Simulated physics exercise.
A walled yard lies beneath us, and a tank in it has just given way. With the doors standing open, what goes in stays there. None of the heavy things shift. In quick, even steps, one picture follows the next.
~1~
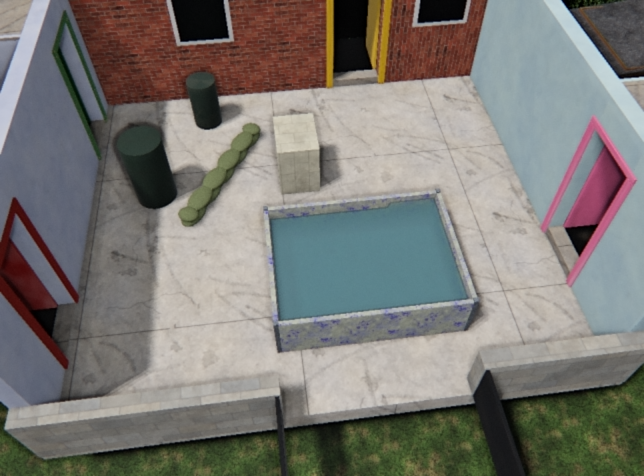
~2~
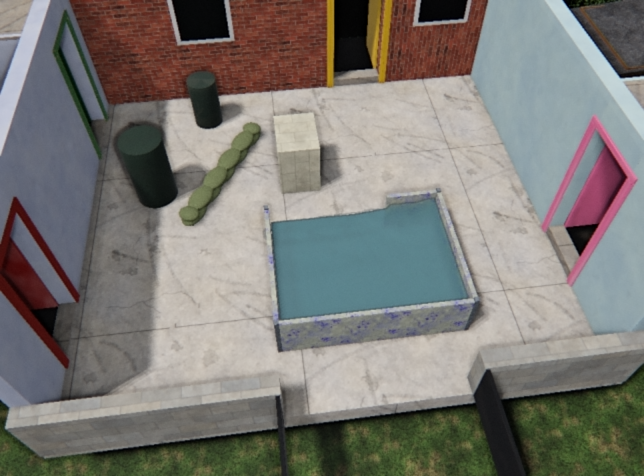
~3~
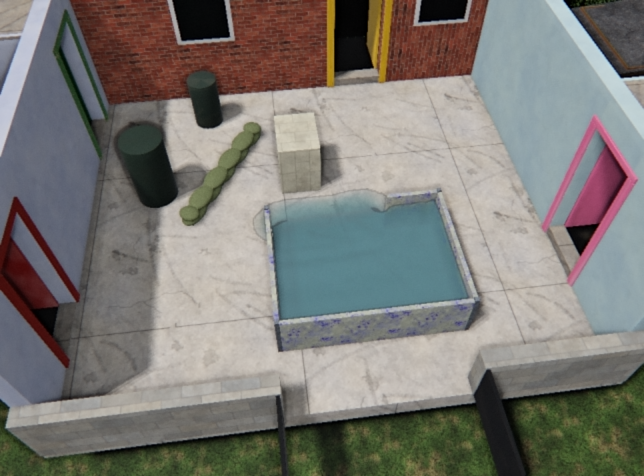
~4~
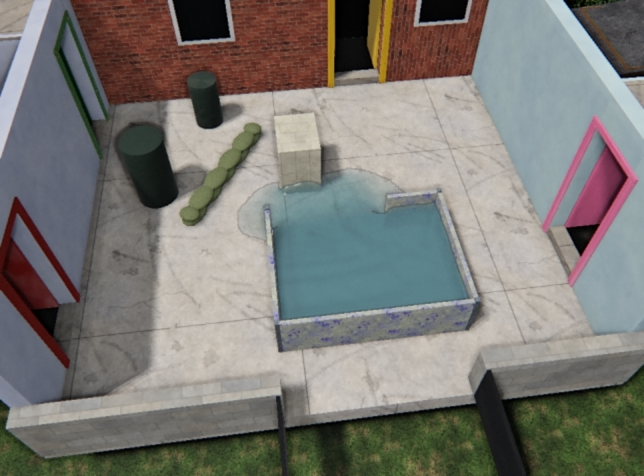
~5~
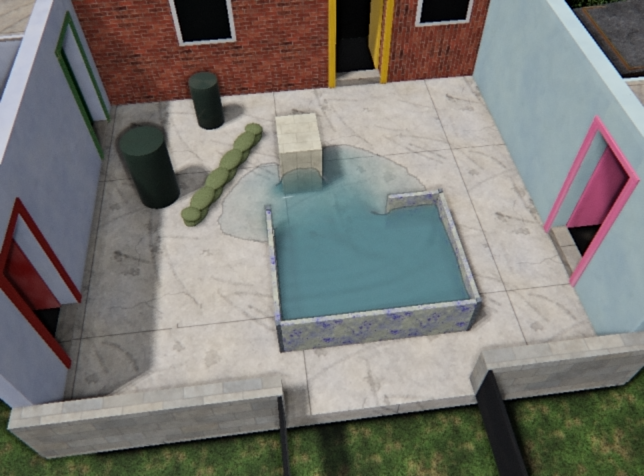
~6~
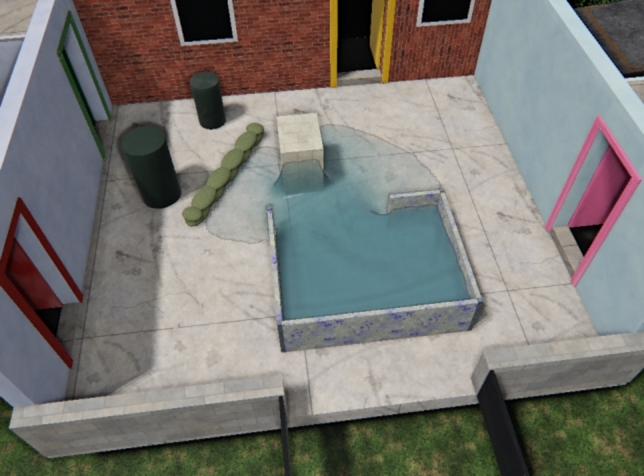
Walled courtyard with open doors, water pouring through a gap in a tank's far side and spreading around a pale block.
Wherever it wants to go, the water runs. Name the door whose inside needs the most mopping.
Yellow.
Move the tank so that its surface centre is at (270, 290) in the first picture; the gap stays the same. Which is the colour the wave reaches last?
I'd go with the pink one.
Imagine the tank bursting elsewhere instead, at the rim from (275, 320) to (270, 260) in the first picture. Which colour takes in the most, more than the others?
Answer: The one in red.
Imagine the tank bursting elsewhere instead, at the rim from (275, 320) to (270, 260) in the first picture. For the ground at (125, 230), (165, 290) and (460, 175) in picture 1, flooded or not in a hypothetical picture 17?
In the order asked: Waterlogged, waterlogged, bare.
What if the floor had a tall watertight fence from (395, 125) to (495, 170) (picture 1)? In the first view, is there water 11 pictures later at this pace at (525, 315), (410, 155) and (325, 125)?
Well, in order I'd call them unreached, reached and reached.
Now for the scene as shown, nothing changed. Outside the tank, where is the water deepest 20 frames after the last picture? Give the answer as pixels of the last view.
I'd put it around (437, 82).
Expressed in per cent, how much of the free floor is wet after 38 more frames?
By my count, 90 percent.
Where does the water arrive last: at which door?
It's the pink-painted one.
A moment on, water covers 25 % of the floor; green door not reached, red door not reached, pink door not reached, yellow door a trickle in.
Next, water covers 45 % of the floor; green door not reached, red door not reached, pink door not reached, yellow door some in.
Then, water covers 70 % of the floor; green door wet at the sill, nothing in, red door a trickle in, pink door not reached, yellow door a lot in.
Later, water covers 90 % of the floor; green door wet at the sill, nothing in, red door some in, pink door wet at the sill, nothing in, yellow door a lot in.
In the end, water covers 95 % of the floor; green door wet at the sill, nothing in, red door some in, pink door wet at the sill, nothing in, yellow door a lot in; the yellow door has let in the most.
